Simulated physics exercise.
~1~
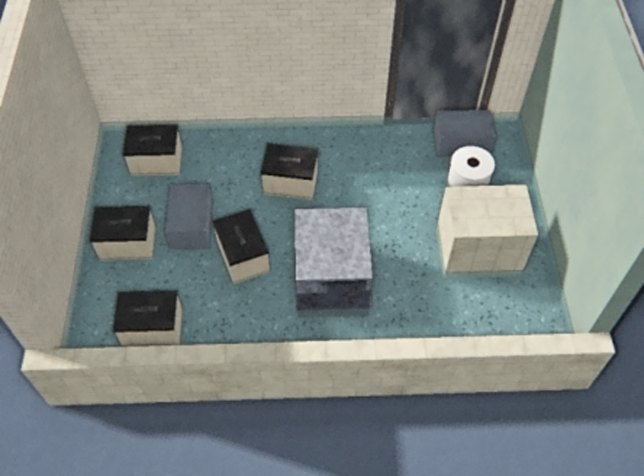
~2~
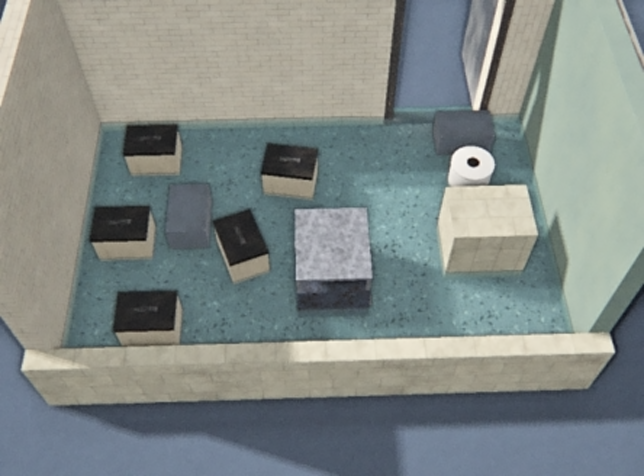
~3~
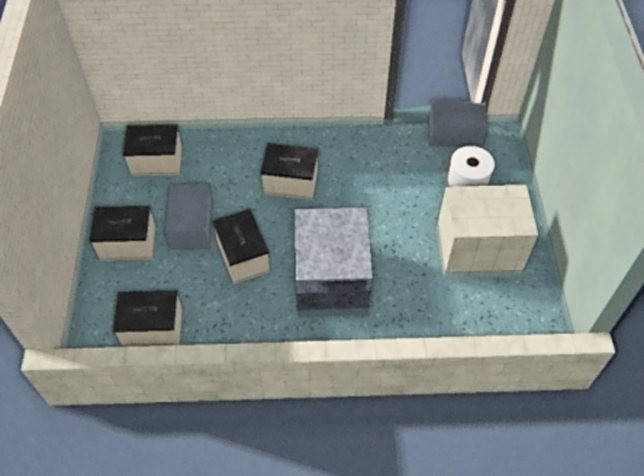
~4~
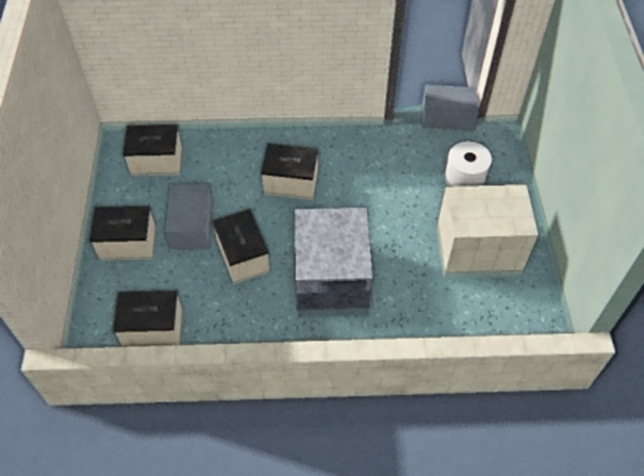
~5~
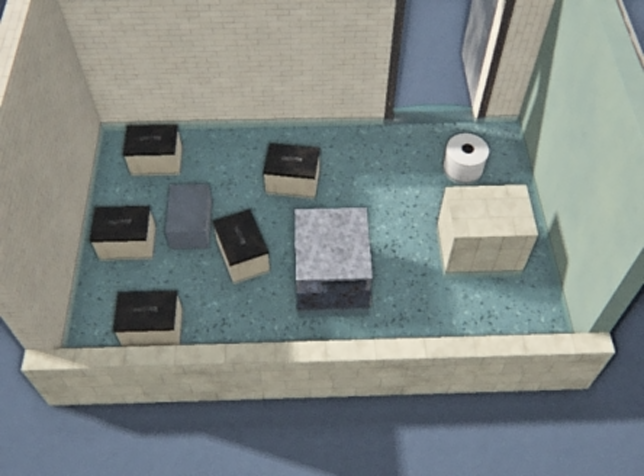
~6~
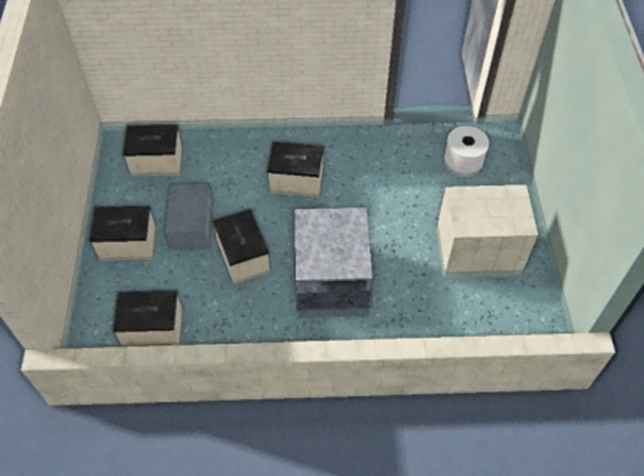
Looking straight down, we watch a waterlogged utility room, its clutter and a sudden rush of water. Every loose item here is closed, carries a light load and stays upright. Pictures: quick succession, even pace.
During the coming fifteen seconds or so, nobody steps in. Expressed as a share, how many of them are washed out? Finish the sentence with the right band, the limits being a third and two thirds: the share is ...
The share is from a third to two thirds.
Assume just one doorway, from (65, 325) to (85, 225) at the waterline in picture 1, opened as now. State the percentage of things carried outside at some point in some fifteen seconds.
Roughly 80 in a hundred.
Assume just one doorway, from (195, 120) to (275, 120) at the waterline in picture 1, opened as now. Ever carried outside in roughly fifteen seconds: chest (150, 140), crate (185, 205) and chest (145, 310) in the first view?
The three come to escape, escape and no escape, in that order.
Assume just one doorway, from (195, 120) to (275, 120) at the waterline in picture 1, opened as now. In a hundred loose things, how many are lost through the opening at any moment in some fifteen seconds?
Result: 60 per cent.
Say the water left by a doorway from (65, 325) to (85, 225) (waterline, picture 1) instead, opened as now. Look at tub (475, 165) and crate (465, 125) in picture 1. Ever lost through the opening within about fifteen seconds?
Result per object, in order: Never exits, never exits.
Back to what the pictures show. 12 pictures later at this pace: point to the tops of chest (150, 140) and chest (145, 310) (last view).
Look for them close to (189, 135) and (172, 306).
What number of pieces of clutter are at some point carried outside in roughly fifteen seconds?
3.
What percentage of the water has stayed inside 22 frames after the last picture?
66 in a hundred.
A moment on, 1 of 8 are out; 7 afloat.
Next, 2 of 8 are out; 6 afloat.
Later, 3 of 8 are out; 5 afloat.
In the end, 3 of 8 are out; 5 afloat.
